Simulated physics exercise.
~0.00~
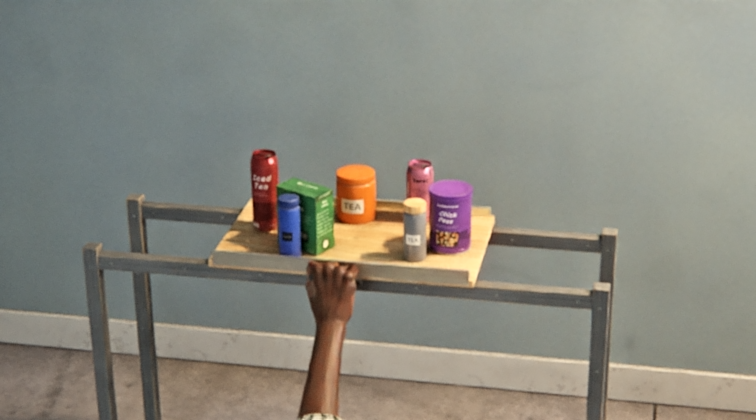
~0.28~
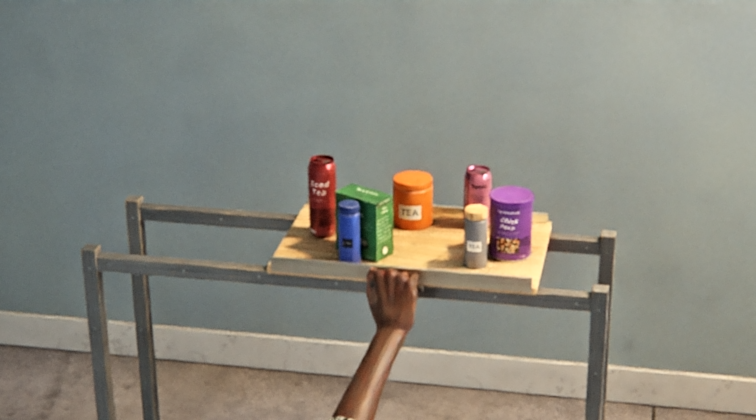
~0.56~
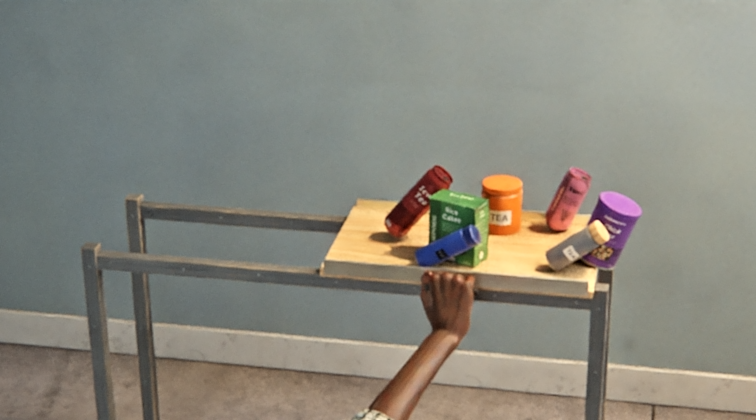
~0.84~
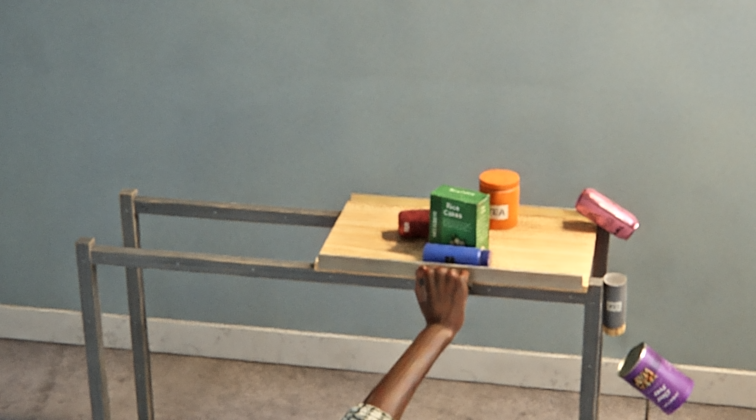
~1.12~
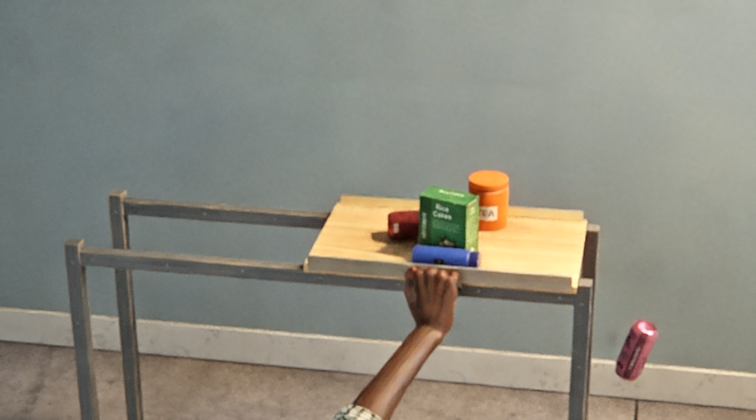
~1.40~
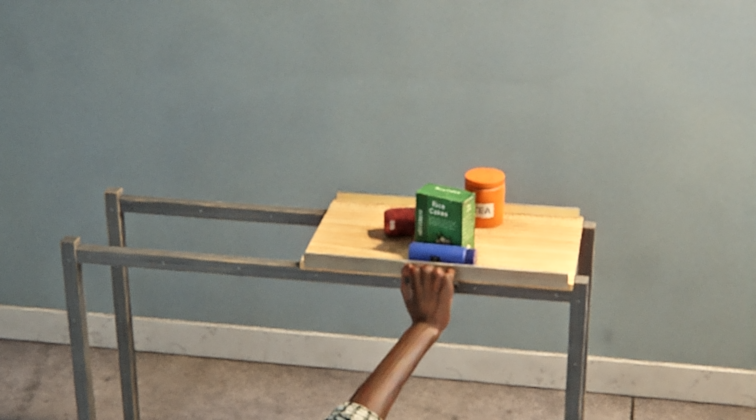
The footage shows a hand sliding a wooden tray of cans, tins and a packet rightward along a metal frame until it stops. The red can and blue shaker topple, while the purple tin, grey shaker and pink can fall off the right end, leaving the orange jar and green packet upright.
